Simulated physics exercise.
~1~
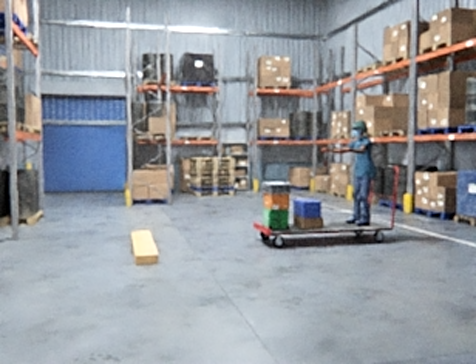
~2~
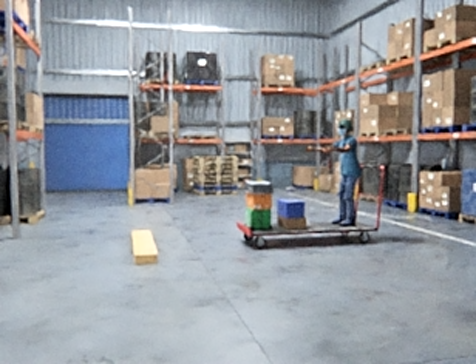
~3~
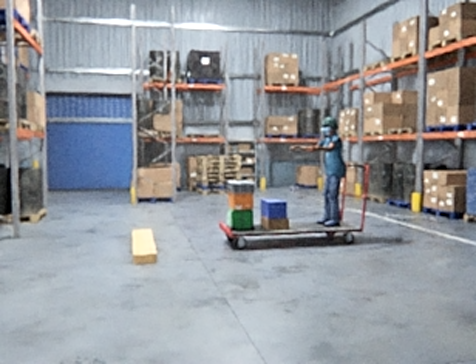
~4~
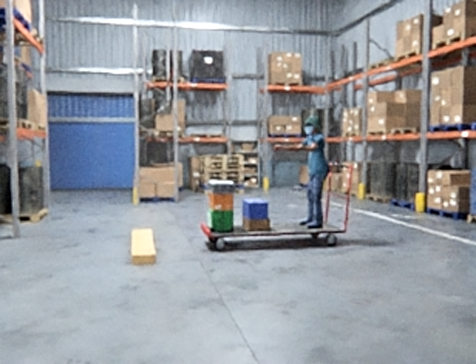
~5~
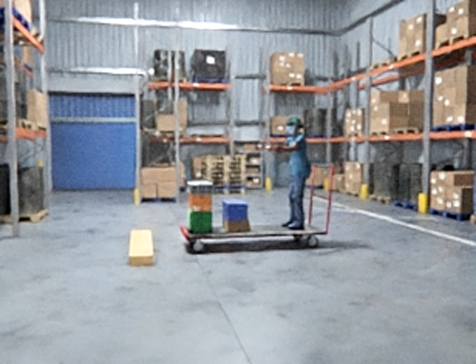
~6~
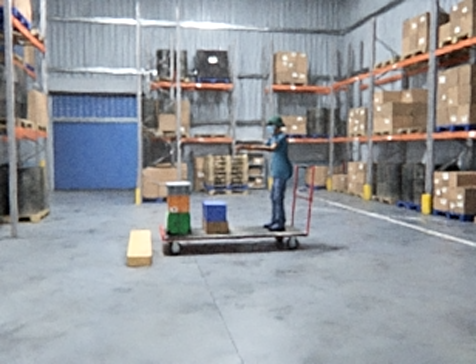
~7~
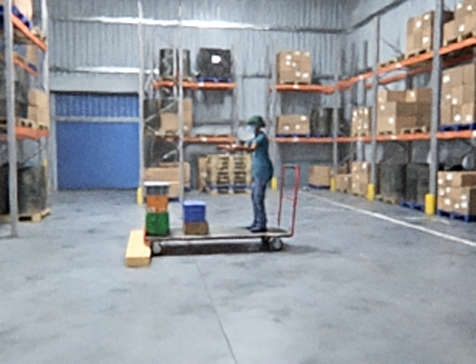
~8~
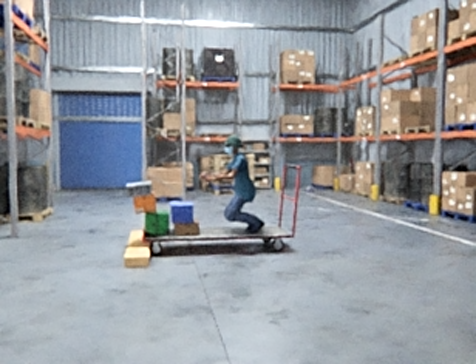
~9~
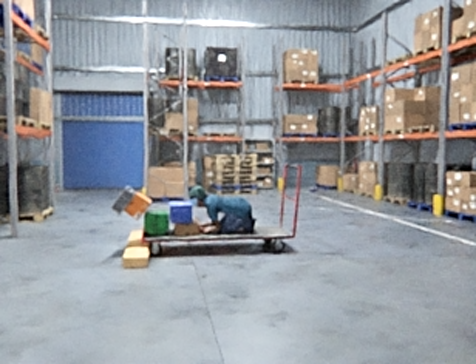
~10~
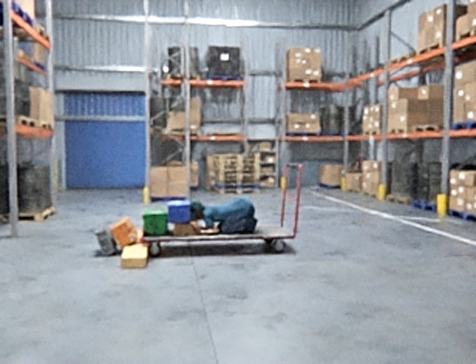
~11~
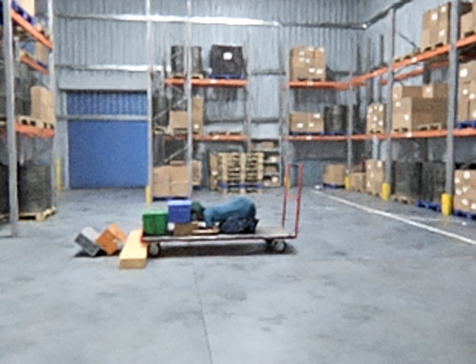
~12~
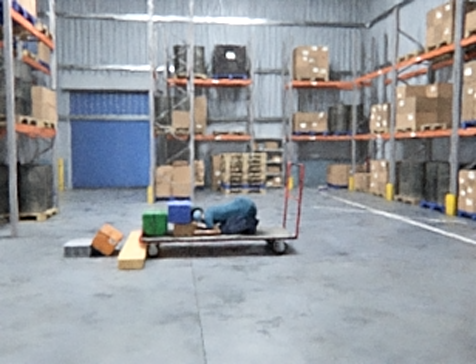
Warehouse floor, a loaded flat cart rolling left into a yellow kerb, its rider collapsing on deck, grey and orange boxes tumbling off.
